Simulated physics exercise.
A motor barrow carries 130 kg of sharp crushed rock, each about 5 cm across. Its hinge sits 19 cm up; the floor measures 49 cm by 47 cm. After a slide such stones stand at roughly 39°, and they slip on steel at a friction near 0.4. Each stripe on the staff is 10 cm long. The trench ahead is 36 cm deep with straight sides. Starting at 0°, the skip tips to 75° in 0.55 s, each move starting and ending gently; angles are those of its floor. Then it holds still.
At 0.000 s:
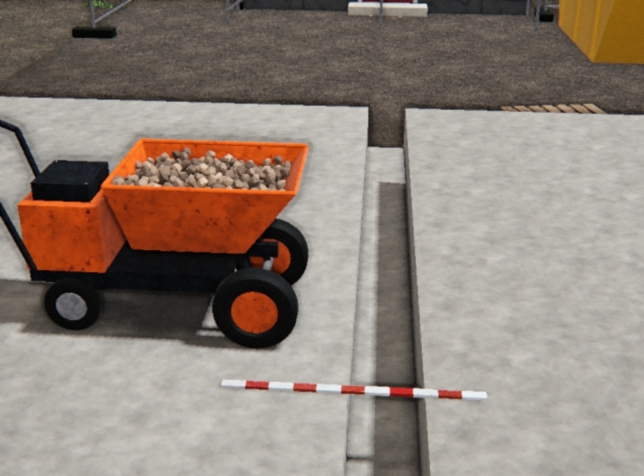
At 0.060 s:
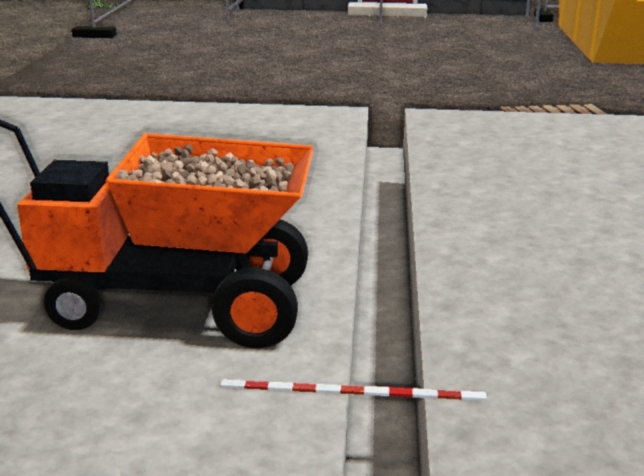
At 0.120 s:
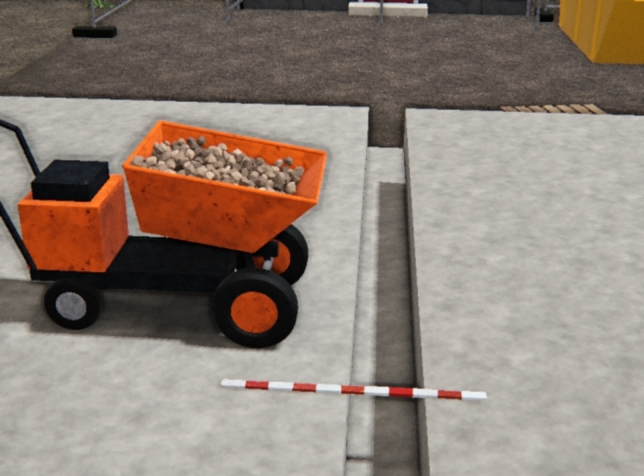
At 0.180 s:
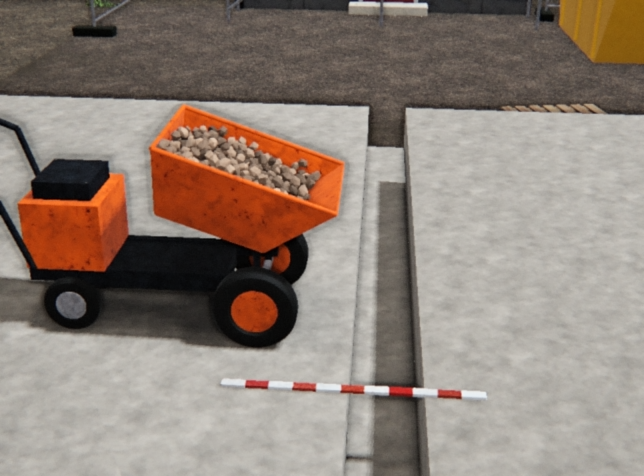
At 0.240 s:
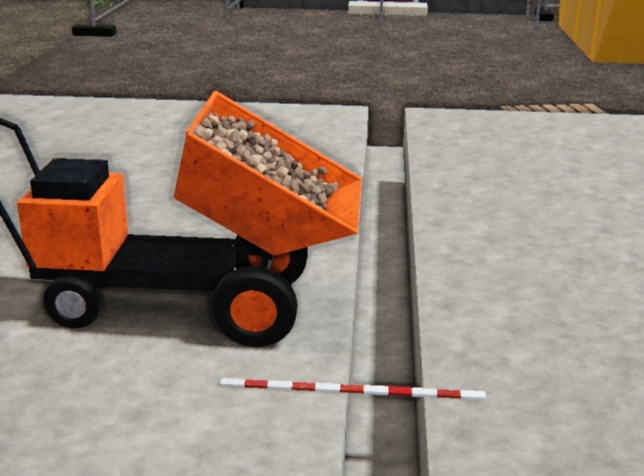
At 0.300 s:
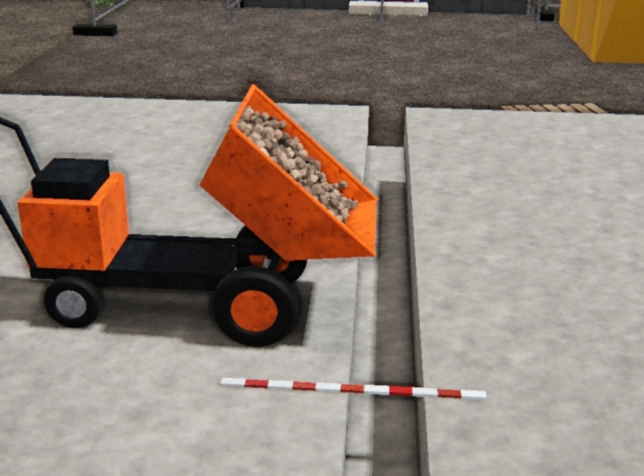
An orange motor barrow loaded with crushed rock stood still on a pale slab beside a narrow trench while its skip tilted steadily steeper toward the right, its back rising and the stones still inside.
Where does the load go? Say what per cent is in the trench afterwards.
Some 34 per cent of it.
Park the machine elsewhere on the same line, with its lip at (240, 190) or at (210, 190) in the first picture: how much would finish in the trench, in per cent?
First some 80, then 75 per cent.
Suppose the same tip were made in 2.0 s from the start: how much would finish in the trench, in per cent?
Then about 70 per cent.
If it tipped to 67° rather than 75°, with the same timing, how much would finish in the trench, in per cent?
It would be near 25 per cent.
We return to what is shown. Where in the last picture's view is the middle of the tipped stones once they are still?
Their middle is at about (459, 320).
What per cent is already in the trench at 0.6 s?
Some 10 per cent.
After 0.4 s the floor is at 63°; 100 % in the skip; the foremost stones are at (383, 261).
After 0.6 s the floor is at 75°; 55 % in the skip, 8 % in the trench, 37 % past the trench; the foremost stones are at (486, 334).
After 1.0 s the floor is at 75°; 11 % in the skip, 20 % in the trench, 69 % past the trench; the foremost stones are past the picture's edge.
After 3.0 s the floor is at 75°; 0 % in the skip, 34 % in the trench, 66 % past the trench; the foremost stones are past the picture's edge.
